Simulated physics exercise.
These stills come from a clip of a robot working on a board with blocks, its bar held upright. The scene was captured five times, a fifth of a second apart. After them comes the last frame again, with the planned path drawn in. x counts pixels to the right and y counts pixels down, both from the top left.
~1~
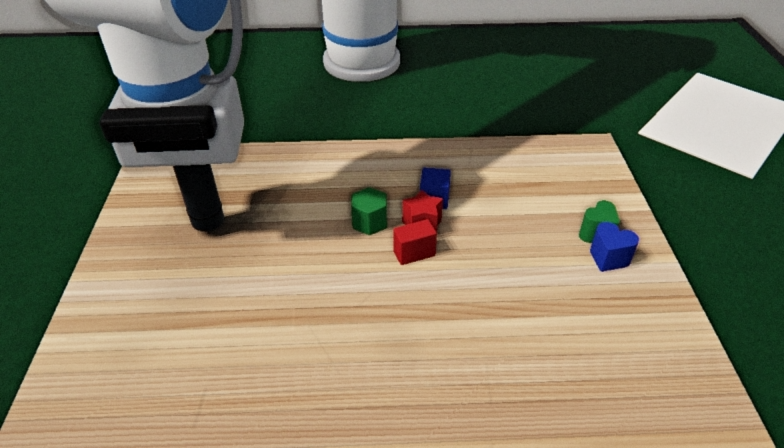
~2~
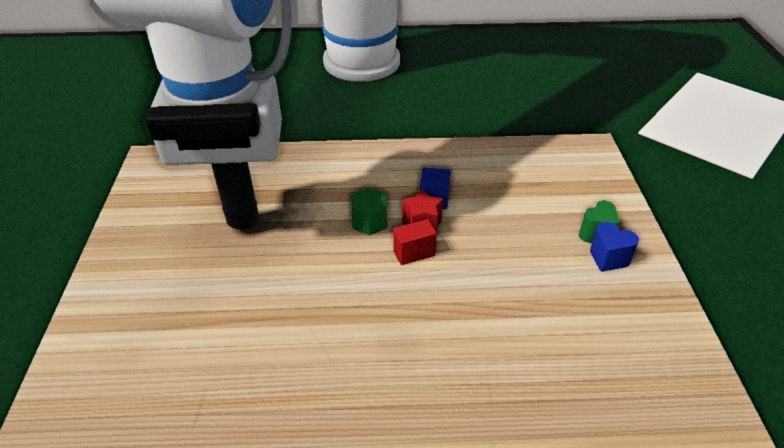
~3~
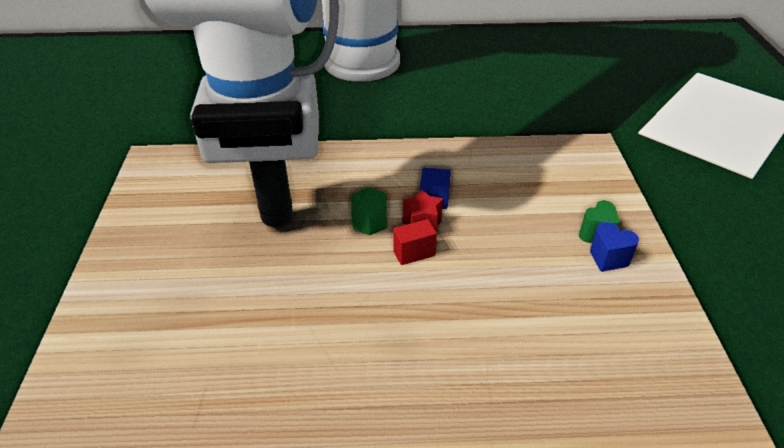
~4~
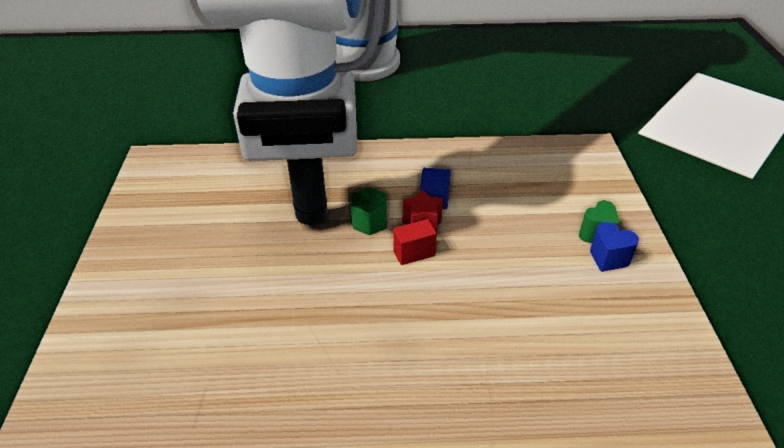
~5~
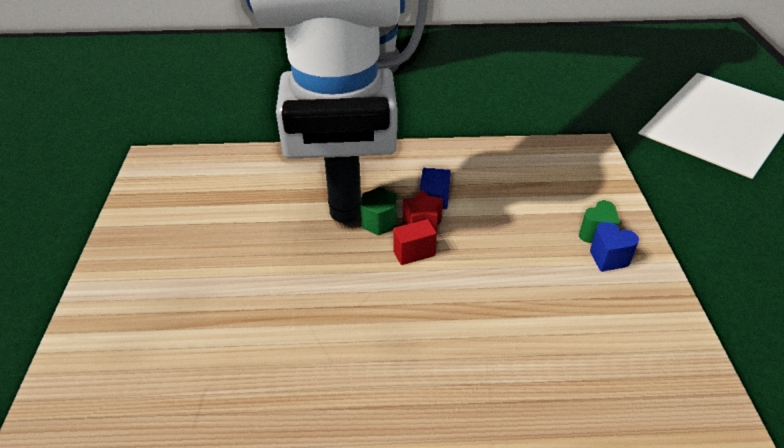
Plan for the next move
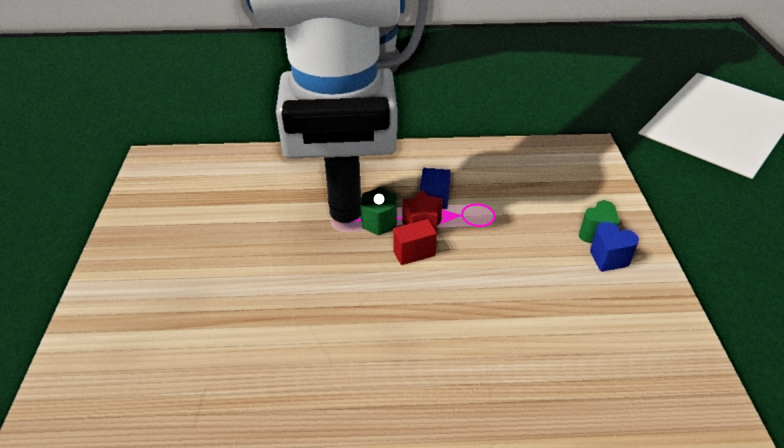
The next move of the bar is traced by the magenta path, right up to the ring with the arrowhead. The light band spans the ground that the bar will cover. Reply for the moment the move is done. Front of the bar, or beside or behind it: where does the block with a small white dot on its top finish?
It holds its place in front.
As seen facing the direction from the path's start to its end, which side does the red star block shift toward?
Its shift is rightward.
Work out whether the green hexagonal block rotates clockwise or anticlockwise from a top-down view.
Clockwise, looking down.
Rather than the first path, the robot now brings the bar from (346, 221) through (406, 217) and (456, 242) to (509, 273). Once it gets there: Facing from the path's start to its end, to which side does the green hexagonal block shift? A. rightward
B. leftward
Option B.
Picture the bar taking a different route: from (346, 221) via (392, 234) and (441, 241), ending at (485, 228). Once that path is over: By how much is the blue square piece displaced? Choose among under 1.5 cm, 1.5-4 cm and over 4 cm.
Travels under 1.5 cm.
Drawn move, in a line from (346, 221) to (478, 215); the dot is on the green hexagonal block.
The first path, step by step. One third of the way, bar (391, 211); green hexagonal block (425, 195); red star block (455, 206), turned 55° clockwise; blue square piece (439, 175).
Two thirds of the way, bar (436, 209); green hexagonal block (471, 197); red star block (494, 215), turned 80° clockwise; blue square piece (441, 173).
At the end, bar (479, 207); green hexagonal block (516, 199), turned 25° clockwise; red oblong still; red star block (511, 222), turned 115° clockwise; blue square piece (441, 173).
